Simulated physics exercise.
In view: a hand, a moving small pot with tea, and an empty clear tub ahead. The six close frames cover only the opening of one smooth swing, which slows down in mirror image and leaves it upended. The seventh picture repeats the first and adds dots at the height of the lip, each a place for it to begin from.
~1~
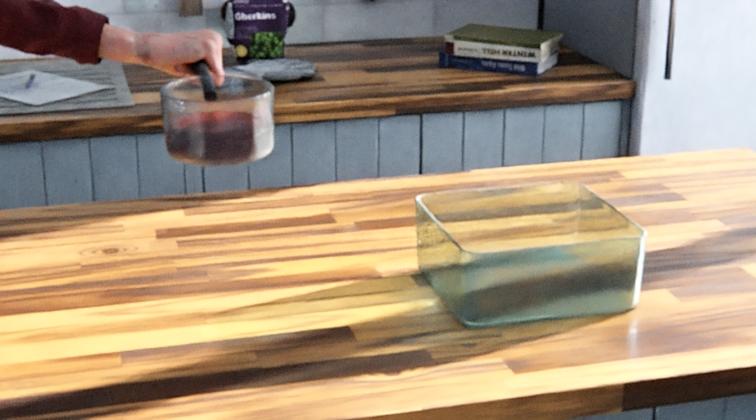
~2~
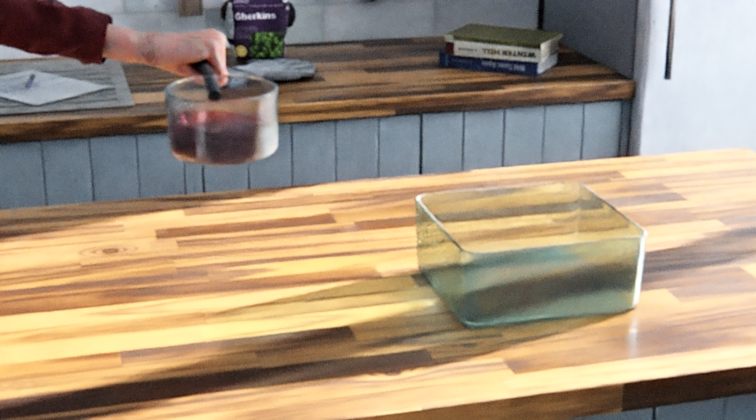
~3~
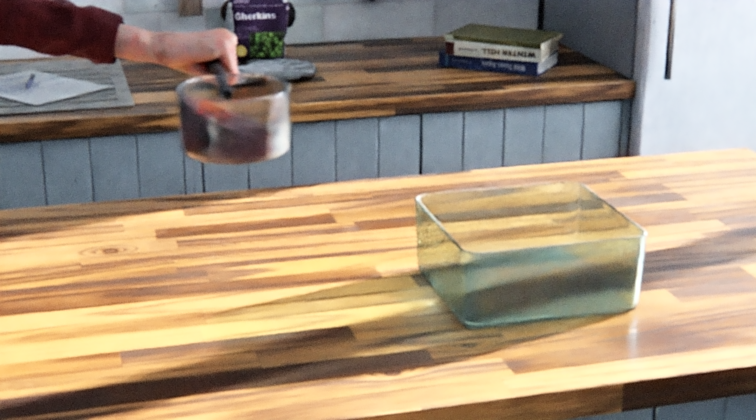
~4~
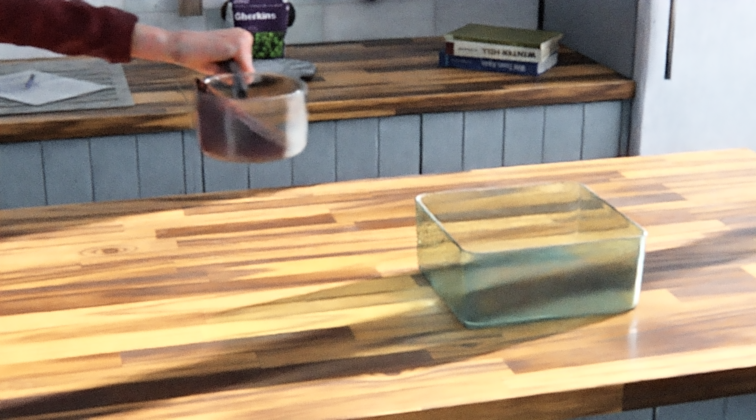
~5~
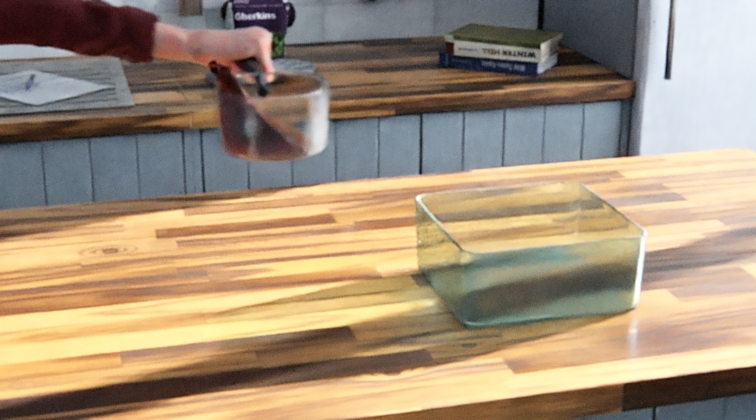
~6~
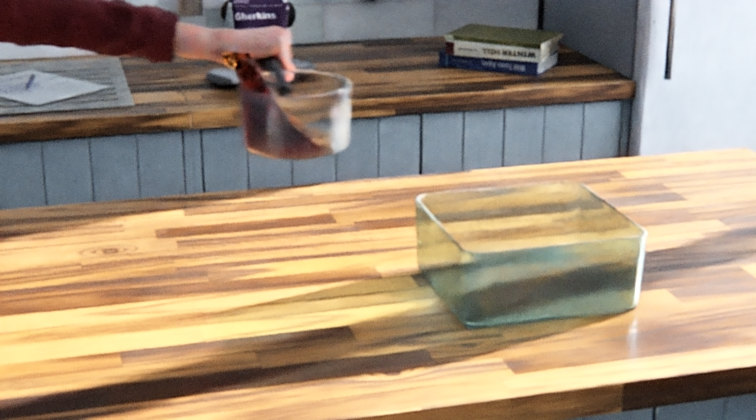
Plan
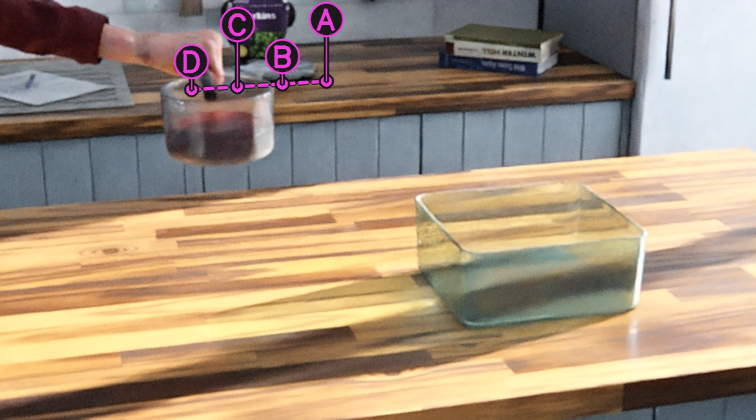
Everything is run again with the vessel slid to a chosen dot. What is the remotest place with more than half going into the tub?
Spot A just does it.
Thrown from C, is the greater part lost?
Yes.
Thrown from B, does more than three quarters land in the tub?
No.
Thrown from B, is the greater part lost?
Yes.
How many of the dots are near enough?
One of them.
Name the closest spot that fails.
B.
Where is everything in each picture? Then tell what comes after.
The first picture shows upright, lip at (270, 84); tub from (461, 328) to (636, 307); nothing has left yet.
The second picture shows upright, lip at (274, 84); nothing has left yet.
The third picture shows upright, lip at (286, 83); nothing has left yet.
The fourth picture shows upright, lip at (302, 82); tea is over the rim, down to (206, 87).
The fifth picture shows upright, lip at (323, 81); tea is over the rim, down to (231, 86).
The sixth picture shows upright, lip at (345, 80); tea is over the rim, down to (256, 84).
On the marked copy, A at (326, 81); B at (282, 84); C at (237, 86); D at (191, 89).
If A is chosen, about 91 % lands in the tub, 7 % falls short and 3 % goes beside or beyond.
If B is chosen, about 23 % lands in the tub, 75 % falls short.
If C is chosen, about 4 % lands in the tub, 96 % falls short.
If D is chosen, about 0 % lands in the tub, 100 % falls short.
